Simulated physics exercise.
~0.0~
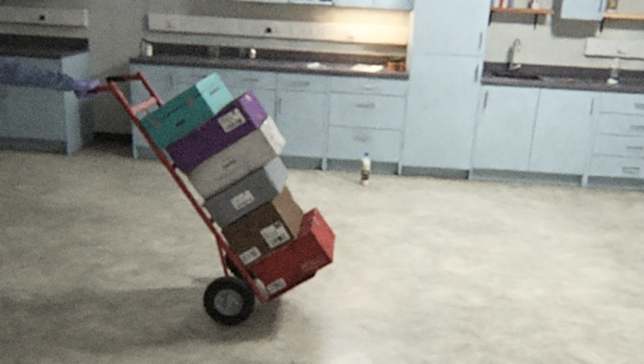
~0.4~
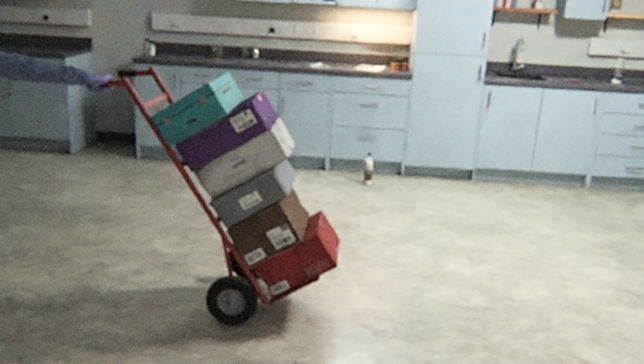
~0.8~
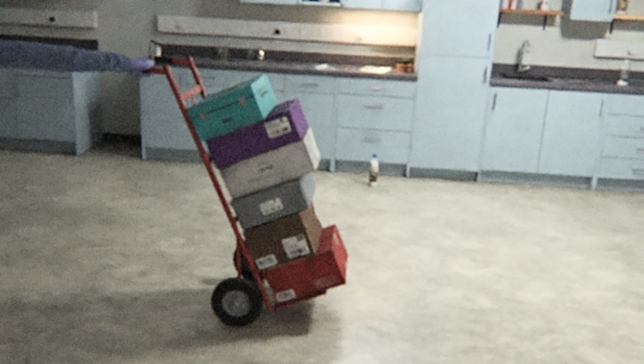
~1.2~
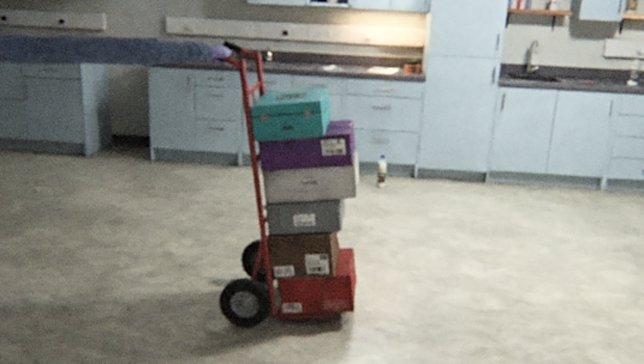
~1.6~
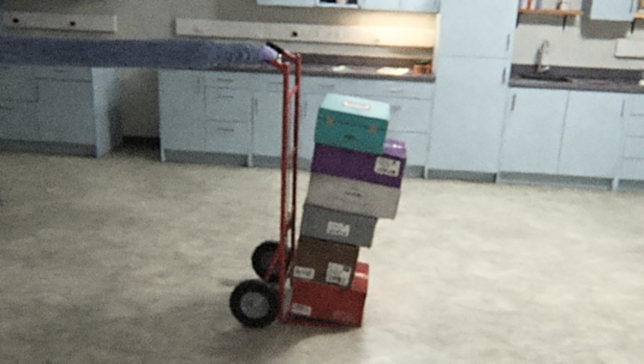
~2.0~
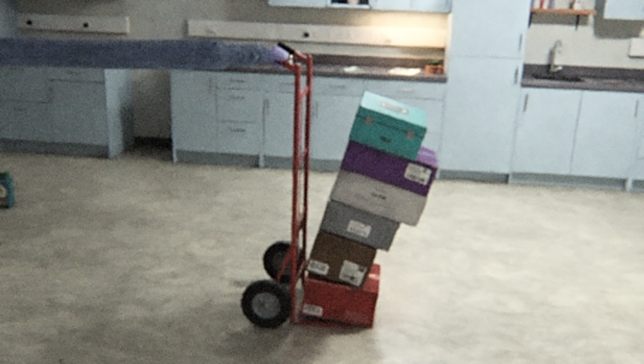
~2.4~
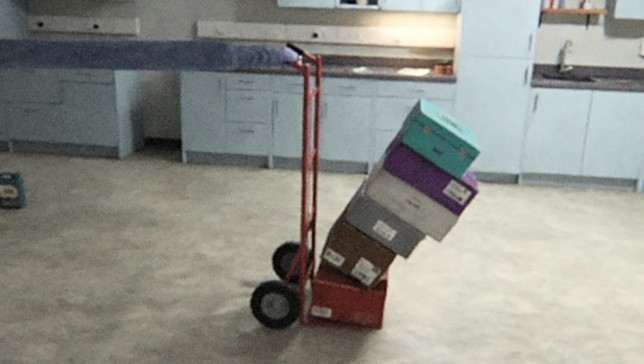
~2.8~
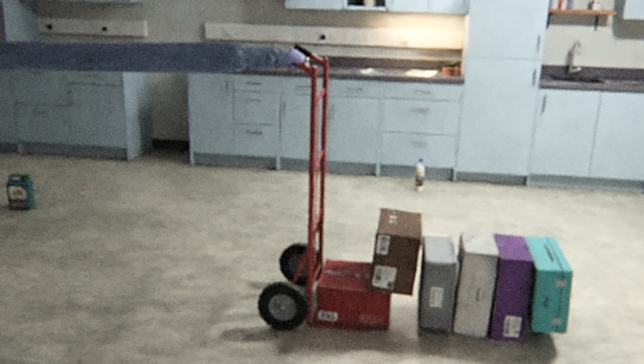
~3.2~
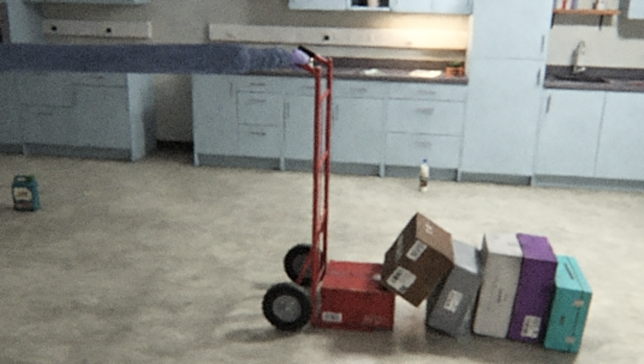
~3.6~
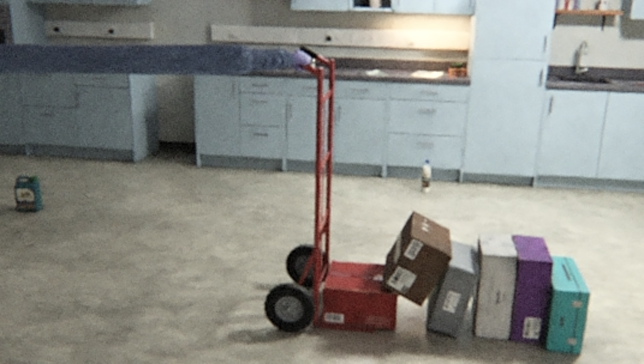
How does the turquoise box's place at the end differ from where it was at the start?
At the start it sits on top of the stack on the tilted hand truck, and at the end it lies on the floor to the right of the truck, at the far right end of the row of fallen boxes.
